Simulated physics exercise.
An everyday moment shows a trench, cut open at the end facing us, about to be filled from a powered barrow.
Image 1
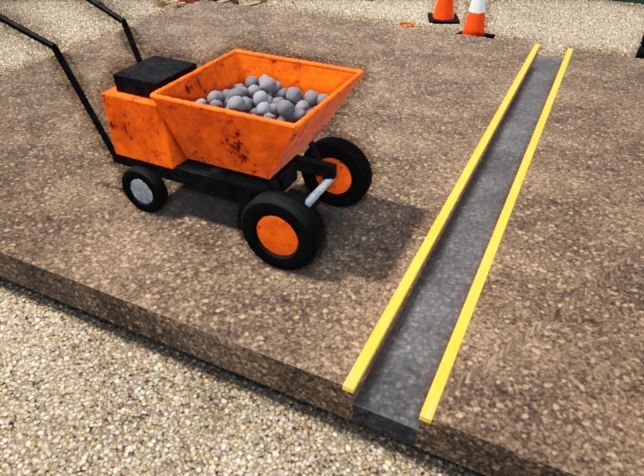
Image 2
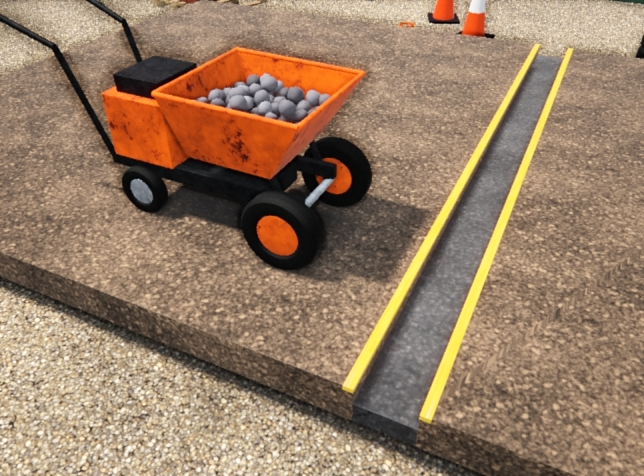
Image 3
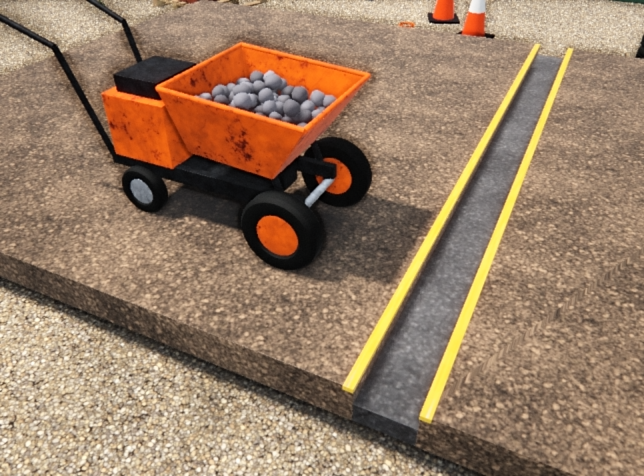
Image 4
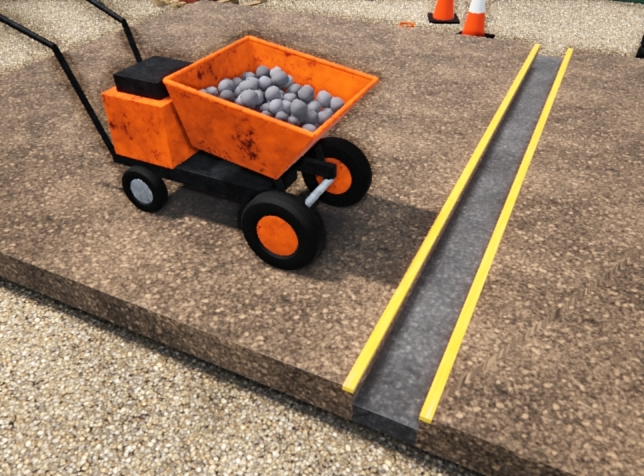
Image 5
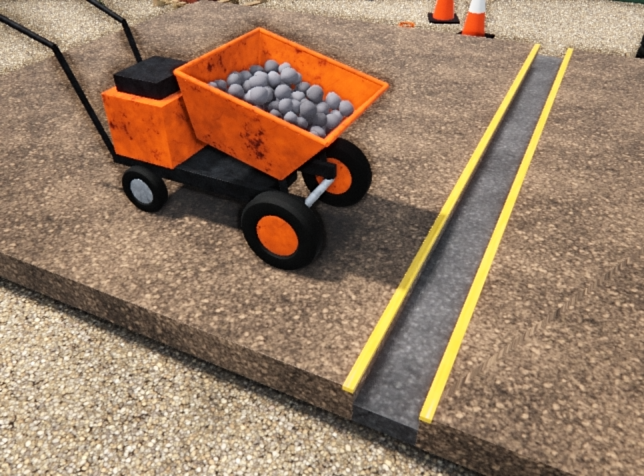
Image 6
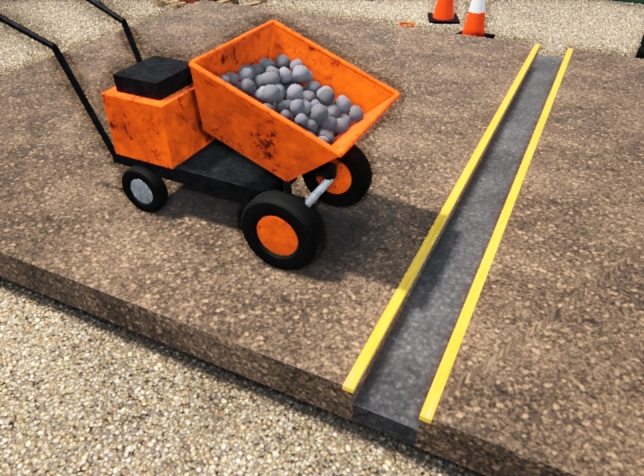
An orange skip heaped with round grey cobbles, mounted on a small black-handled powered barrow, sits level at first on a brown, gritty slab seen from above at an angle. To its right runs a shallow grey trench edged with two yellow strips, with pale gravel in front and orange-and-white cones behind. The skip tilts gradually forward to the right, its load shifting slightly, while wheels and camera stay still.
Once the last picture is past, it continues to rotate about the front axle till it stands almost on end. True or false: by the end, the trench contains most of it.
True.
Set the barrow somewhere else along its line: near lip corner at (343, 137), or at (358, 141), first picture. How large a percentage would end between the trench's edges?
In turn 30 and 10 in a hundred.
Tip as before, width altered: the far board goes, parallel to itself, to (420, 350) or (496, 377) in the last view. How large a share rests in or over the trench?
First case 40 %, second case 100 %.
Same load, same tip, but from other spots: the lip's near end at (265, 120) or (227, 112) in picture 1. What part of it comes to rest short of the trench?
You'd see close to 40 per cent the first time and close to 60 per cent the next.
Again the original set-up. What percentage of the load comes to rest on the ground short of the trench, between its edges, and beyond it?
I get 5 % short, 75 % between and 20 % beyond.
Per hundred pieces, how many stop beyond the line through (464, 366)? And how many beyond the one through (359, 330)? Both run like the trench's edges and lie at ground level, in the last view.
Near 20 % and 100 %.
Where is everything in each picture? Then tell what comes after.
In the first picture, lip of the skip at (296, 127), level; top of the load at (246, 104), round cobbles; first edge of the trench at (377, 335); far edge at (448, 360), the trench under half as wide as the skip, and shallow for its width.
In the second picture, lip of the skip at (298, 128), tipped barely; top of the load at (247, 104).
In the third picture, lip of the skip at (304, 131), tipped barely; top of the load at (242, 93).
In the fourth picture, lip of the skip at (314, 136), tipped a little; top of the load at (248, 89).
In the fifth picture, lip of the skip at (326, 144), tipped a little; top of the load at (234, 82).
In the sixth picture, lip of the skip at (340, 155), tipped clearly; top of the load at (261, 83); first edge of the trench at (377, 335); far edge at (448, 360).
Soon, skip tipped steeply; all in the skip.
A while on, skip tipped right over; nearly all in the skip; a small part in or heaped over the trench; a stray few falling.
Towards the end, skip tipped right over; about a third in the skip; about half in or heaped over the trench; a small part beyond it; a stray few falling.
Finally, skip tipped right over; a small part short of the trench; most in or heaped over the trench; about a quarter beyond it.
